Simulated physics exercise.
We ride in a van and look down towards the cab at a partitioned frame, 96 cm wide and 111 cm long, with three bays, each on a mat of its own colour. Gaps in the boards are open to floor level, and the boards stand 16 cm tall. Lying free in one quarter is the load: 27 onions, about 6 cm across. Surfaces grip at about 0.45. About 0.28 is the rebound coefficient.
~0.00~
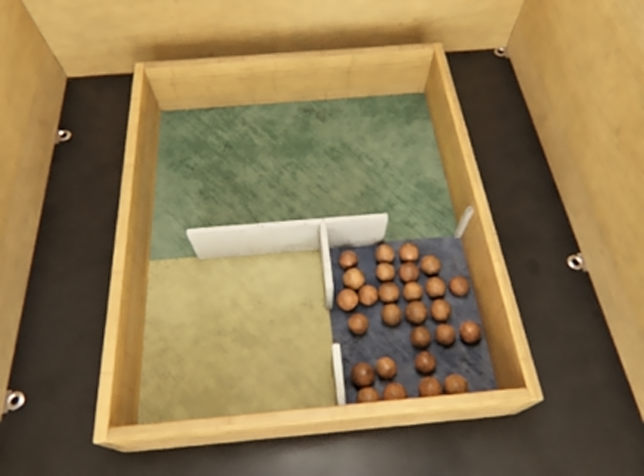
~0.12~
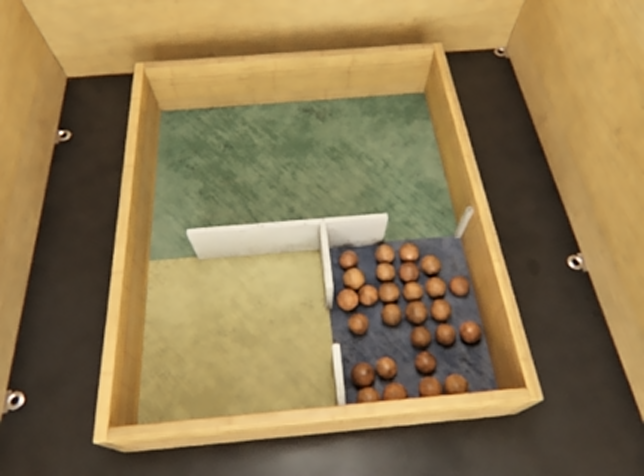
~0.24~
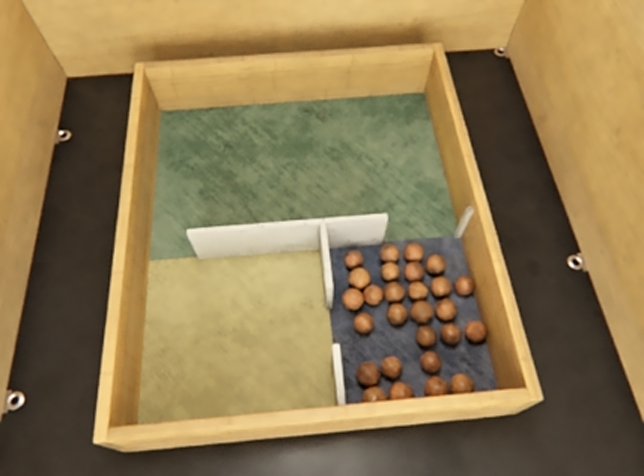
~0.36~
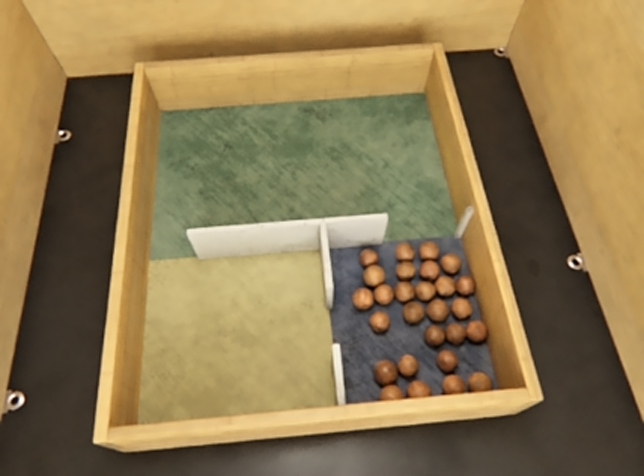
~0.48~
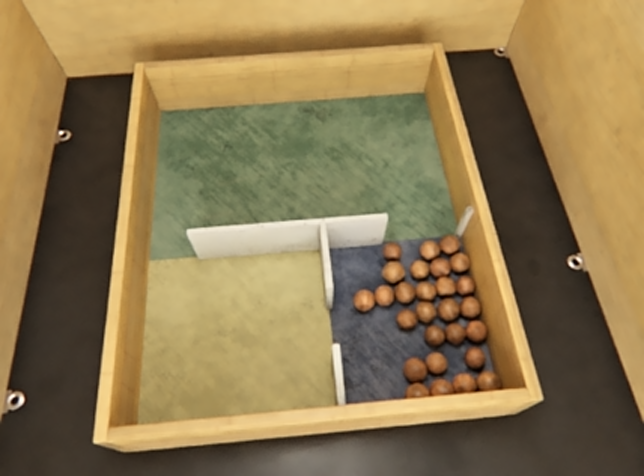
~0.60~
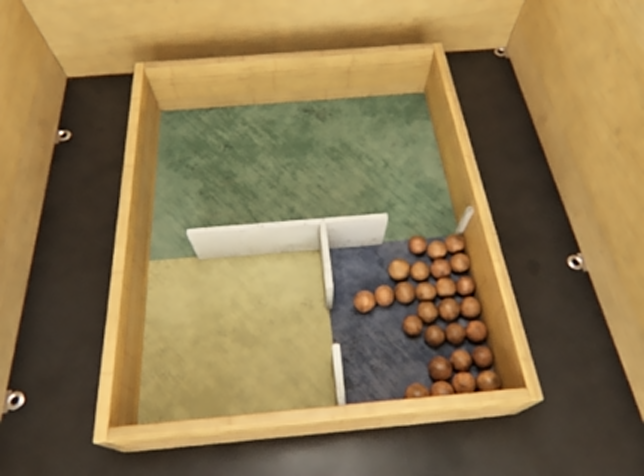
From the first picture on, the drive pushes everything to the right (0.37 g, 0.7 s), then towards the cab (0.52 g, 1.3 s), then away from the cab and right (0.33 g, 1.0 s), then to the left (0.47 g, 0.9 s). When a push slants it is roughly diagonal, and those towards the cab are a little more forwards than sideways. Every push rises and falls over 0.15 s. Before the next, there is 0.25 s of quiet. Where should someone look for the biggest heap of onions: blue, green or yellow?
Go to the green bay and look there.
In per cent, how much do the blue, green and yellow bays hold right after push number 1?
Blue at 100, green at 0, yellow at 0 in a hundred.
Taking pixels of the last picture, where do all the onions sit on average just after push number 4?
Mean location: Near (218, 235).
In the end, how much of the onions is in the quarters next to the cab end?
About 60 %.
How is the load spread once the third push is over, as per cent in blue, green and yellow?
The load sits as blue 30 per cent, green 70 per cent and yellow 0 per cent.
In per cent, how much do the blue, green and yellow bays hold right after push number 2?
Reading then: Blue 10 %, green 90 %, yellow 0 %.
After push 1 (0.94 s), 26 in the blue bay and 1 in the green bay.
After push 2 (2.49 s), 2 in the blue bay and 25 in the green bay.
After push 3 (3.74 s), 7 in the blue bay and 20 in the green bay.
After push 4 (4.89 s), 5 in the blue bay, 18 in the green bay and 4 in the yellow bay.
Final count (at 5.84 s), 5 in the blue bay, 17 in the green bay and 5 in the yellow bay.
